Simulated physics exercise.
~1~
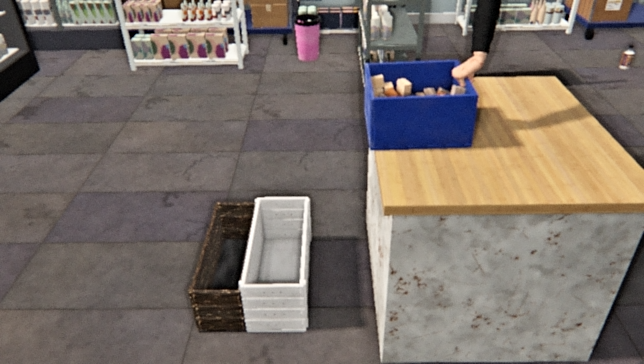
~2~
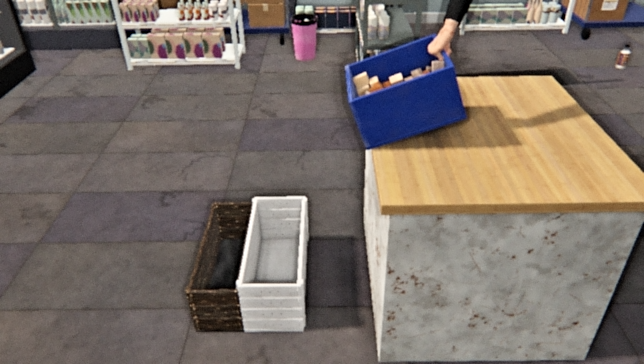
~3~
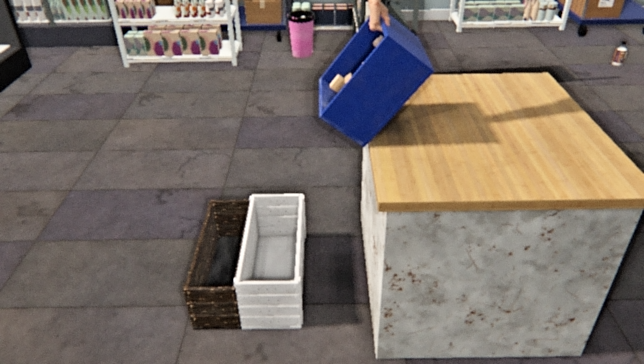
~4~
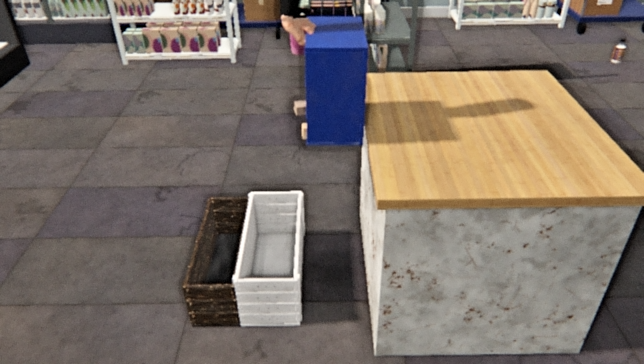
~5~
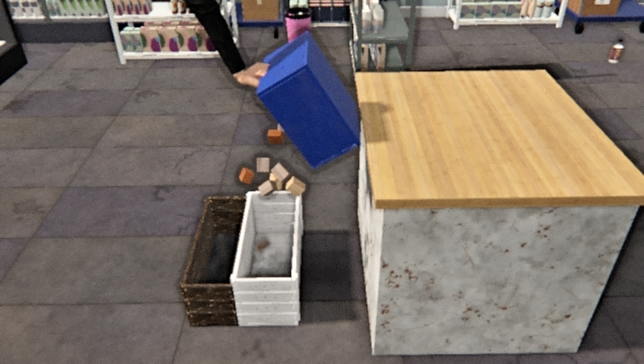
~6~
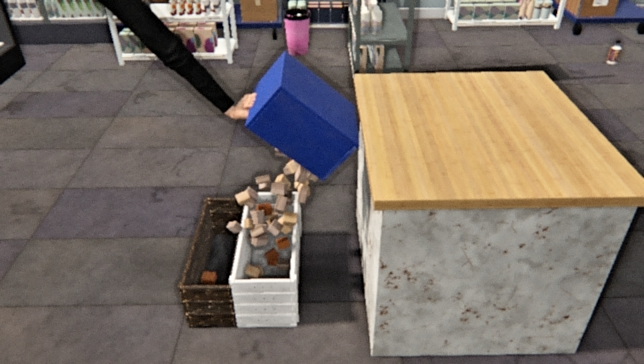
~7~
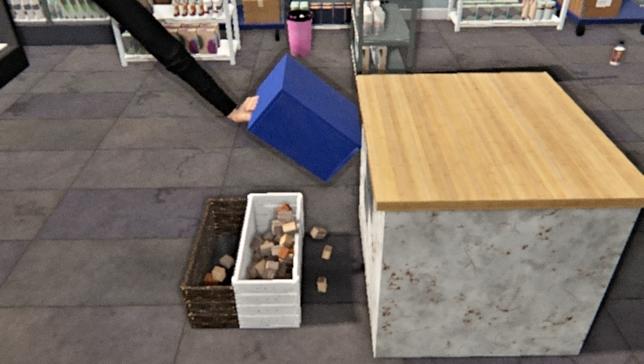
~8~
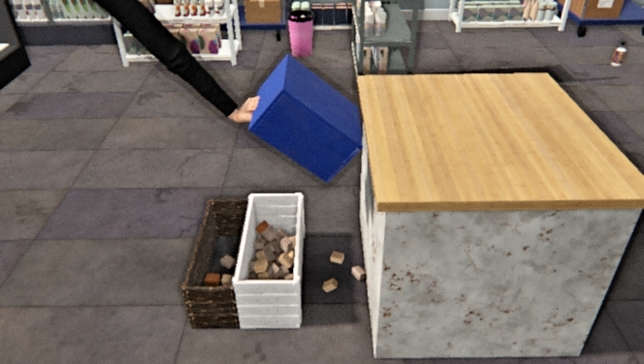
In a shop, a hand tipping a blue box off a bench, spilling wooden blocks mostly into the white box below.
